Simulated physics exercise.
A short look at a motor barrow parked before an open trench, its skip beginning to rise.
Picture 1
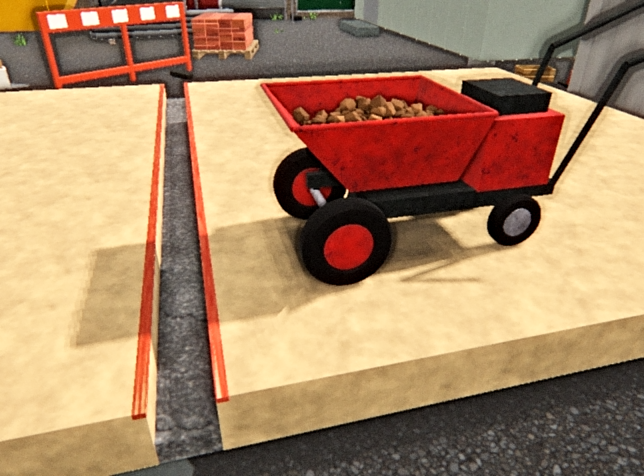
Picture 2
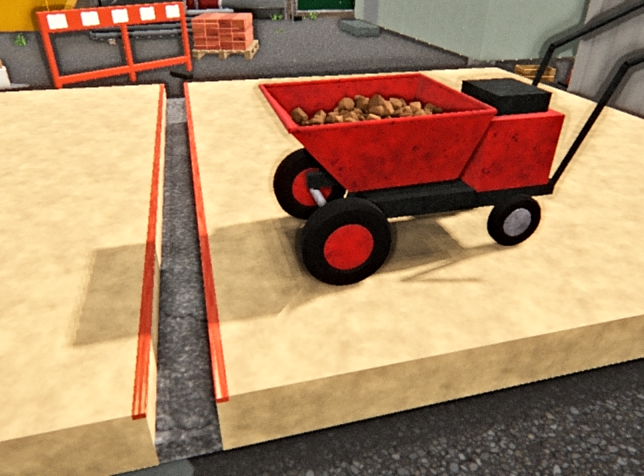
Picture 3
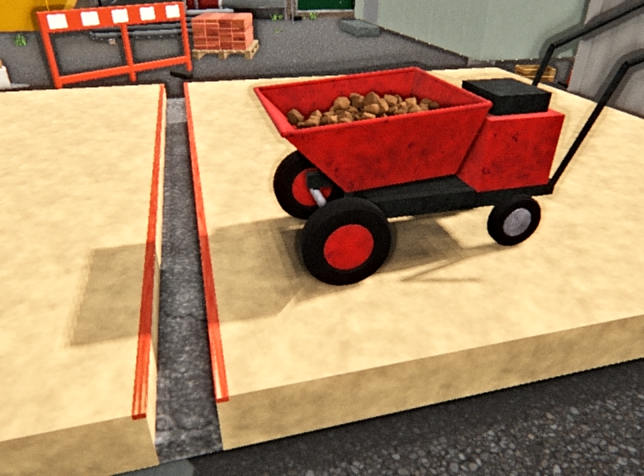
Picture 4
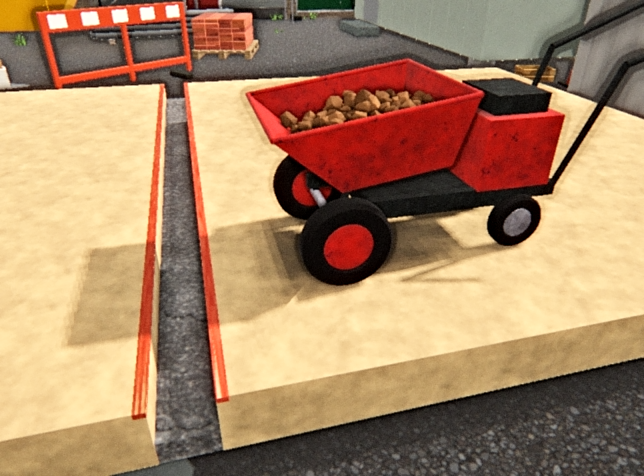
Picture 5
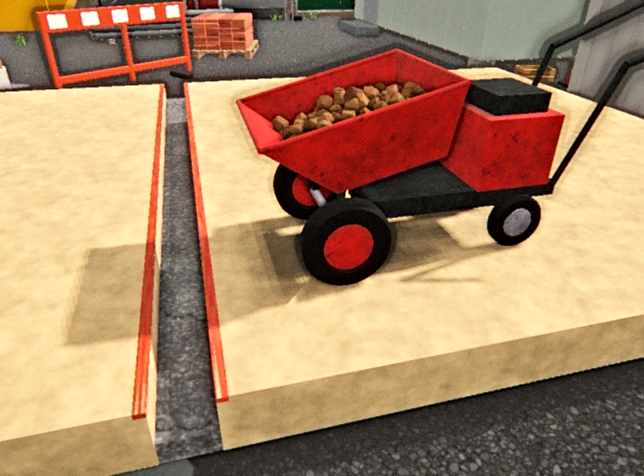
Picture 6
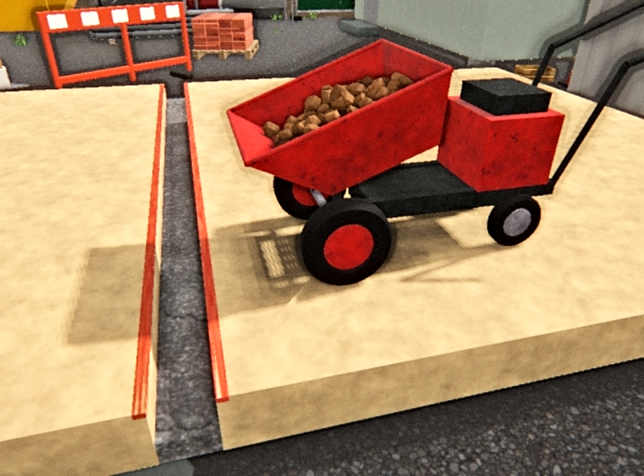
A red motor barrow loaded with brown clods stands on a pale slab at a paved work site, seen from slightly above and to the side. Its black wheels have red and grey hubs, and a narrow dark trench edged in red lies to its left, with an orange barrier and bricks behind. The skip tilts steadily forward to the left, its rear rising clearly, while the wheels and camera stay still.
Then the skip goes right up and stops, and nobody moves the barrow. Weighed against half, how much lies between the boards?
Above half.
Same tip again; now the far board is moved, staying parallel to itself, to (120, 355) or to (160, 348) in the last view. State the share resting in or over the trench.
The first gives 80 %, the second 50 %.
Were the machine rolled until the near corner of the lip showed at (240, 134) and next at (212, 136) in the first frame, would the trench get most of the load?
Lab note - position 1: A minority share; position 2: A minority share.
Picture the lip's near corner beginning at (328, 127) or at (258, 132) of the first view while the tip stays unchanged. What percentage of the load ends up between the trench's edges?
Close to 50 in a hundred, and close to 50 in a hundred.
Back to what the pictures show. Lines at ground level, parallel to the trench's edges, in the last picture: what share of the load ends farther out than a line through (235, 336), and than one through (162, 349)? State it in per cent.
First roughly 80 percent, then 30 percent.
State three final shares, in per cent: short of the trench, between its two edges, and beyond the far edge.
I'd say about 5 per cent short, about 65 between and about 15 beyond.
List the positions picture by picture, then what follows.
The first picture shows lip of the skip at (293, 130), level; top of the load at (379, 114), clay clods; first edge of the trench at (216, 339); far edge at (143, 351), the trench under half as wide as the skip, and about half as deep as wide.
The second picture shows lip of the skip at (291, 131), tipped barely; top of the load at (378, 113).
The third picture shows lip of the skip at (284, 135), tipped barely; top of the load at (381, 114).
The fourth picture shows lip of the skip at (273, 142), tipped a little; top of the load at (395, 110).
The fifth picture shows lip of the skip at (261, 152), tipped a little; top of the load at (385, 104).
The sixth picture shows lip of the skip at (247, 165), tipped clearly; top of the load at (380, 105); first edge of the trench at (216, 339); far edge at (143, 351).
Soon, skip tipped steeply; all in the skip.
A while on, skip tipped right over; about half in the skip; a stray few short of the trench; about a third in or heaped over the trench; a stray few beyond it; a stray few falling.
Towards the end, skip tipped right over; about a quarter in the skip; a stray few short of the trench; about two thirds in or heaped over the trench; a small part beyond it.
Finally, skip tipped right over; about a quarter in the skip; a stray few short of the trench; about two thirds in or heaped over the trench; a small part beyond it.
